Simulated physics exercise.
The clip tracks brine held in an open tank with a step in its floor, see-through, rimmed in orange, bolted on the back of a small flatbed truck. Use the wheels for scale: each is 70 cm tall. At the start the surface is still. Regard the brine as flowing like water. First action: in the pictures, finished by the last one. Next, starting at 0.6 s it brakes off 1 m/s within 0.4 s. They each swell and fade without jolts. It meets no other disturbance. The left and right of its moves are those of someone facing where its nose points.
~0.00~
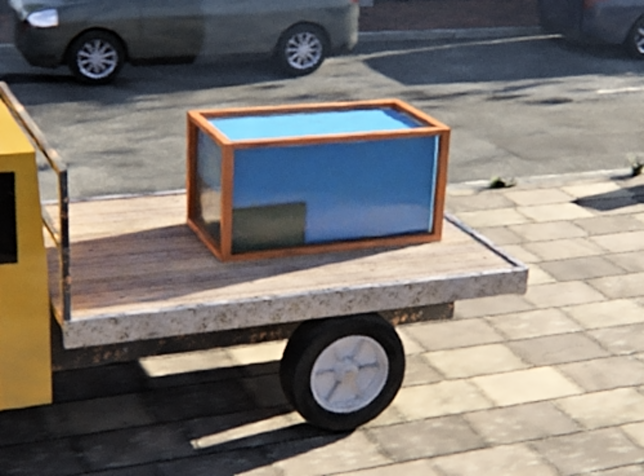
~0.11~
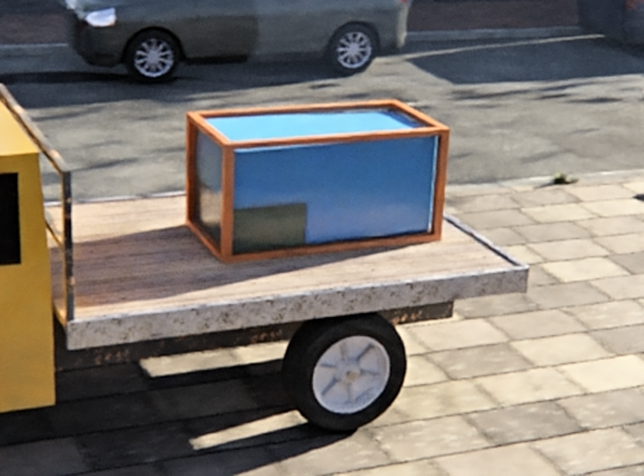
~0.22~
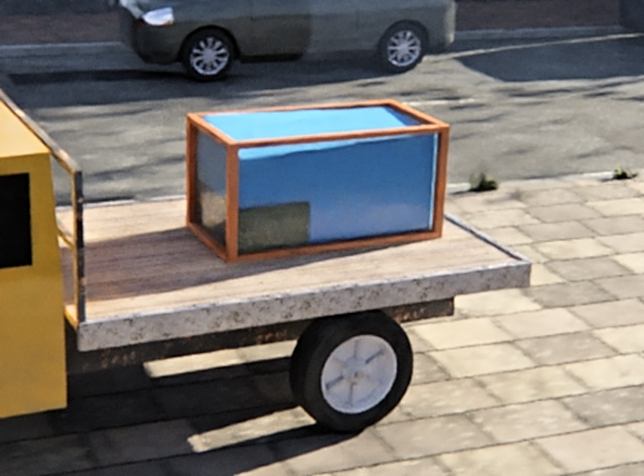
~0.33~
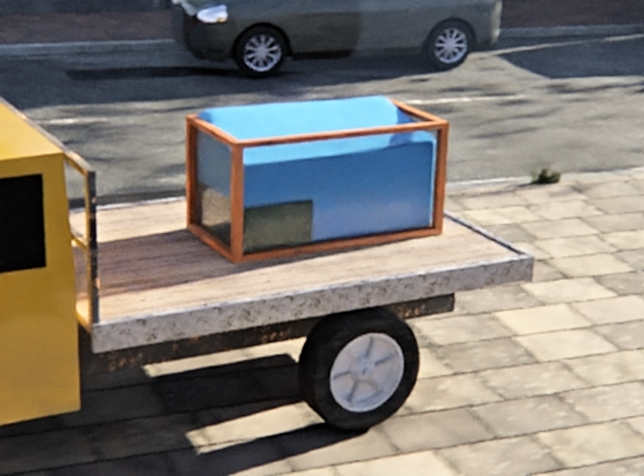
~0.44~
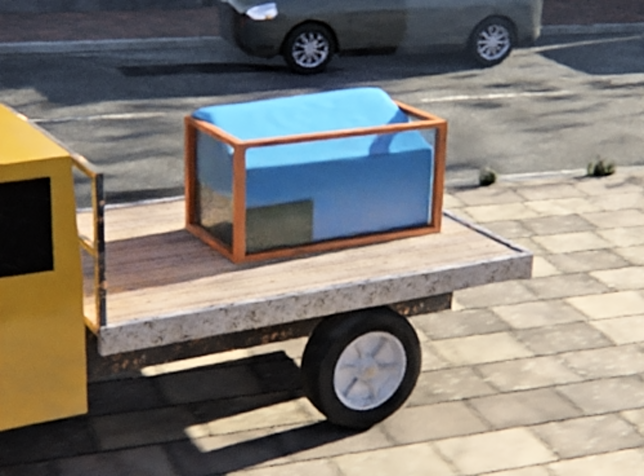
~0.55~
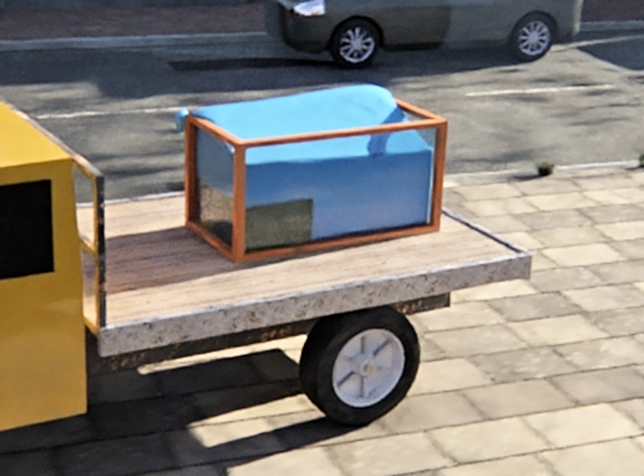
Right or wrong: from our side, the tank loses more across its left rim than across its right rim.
Right.
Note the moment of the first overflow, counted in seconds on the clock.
That happens at some 0.6 s.
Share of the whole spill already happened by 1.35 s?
Roughly 50 per cent.
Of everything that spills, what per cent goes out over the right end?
About 0 percent.
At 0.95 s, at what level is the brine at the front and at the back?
At the front 76 cm, at the back 42 cm.
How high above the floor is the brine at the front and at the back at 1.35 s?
I'd put it at about 68 cm in front and about 48 cm behind.
Then, 0.95 s in, it stands 42 cm high behind and 75 cm in front; 3 per cent has gone over the far side.
Then, 1.35 s in, it stands 49 cm high behind and 69 cm in front; 7 per cent has gone over the left end and the far side, a little elsewhere.
Then, 1.85 s in, it stands 66 cm high behind and 44 cm in front; 10 per cent has gone over the left end and the far side, a little elsewhere.
Then, 3.98 s in, 13 per cent has gone over the left end and the far side, a little elsewhere; the left end has passed 6 per cent and the right end 0.
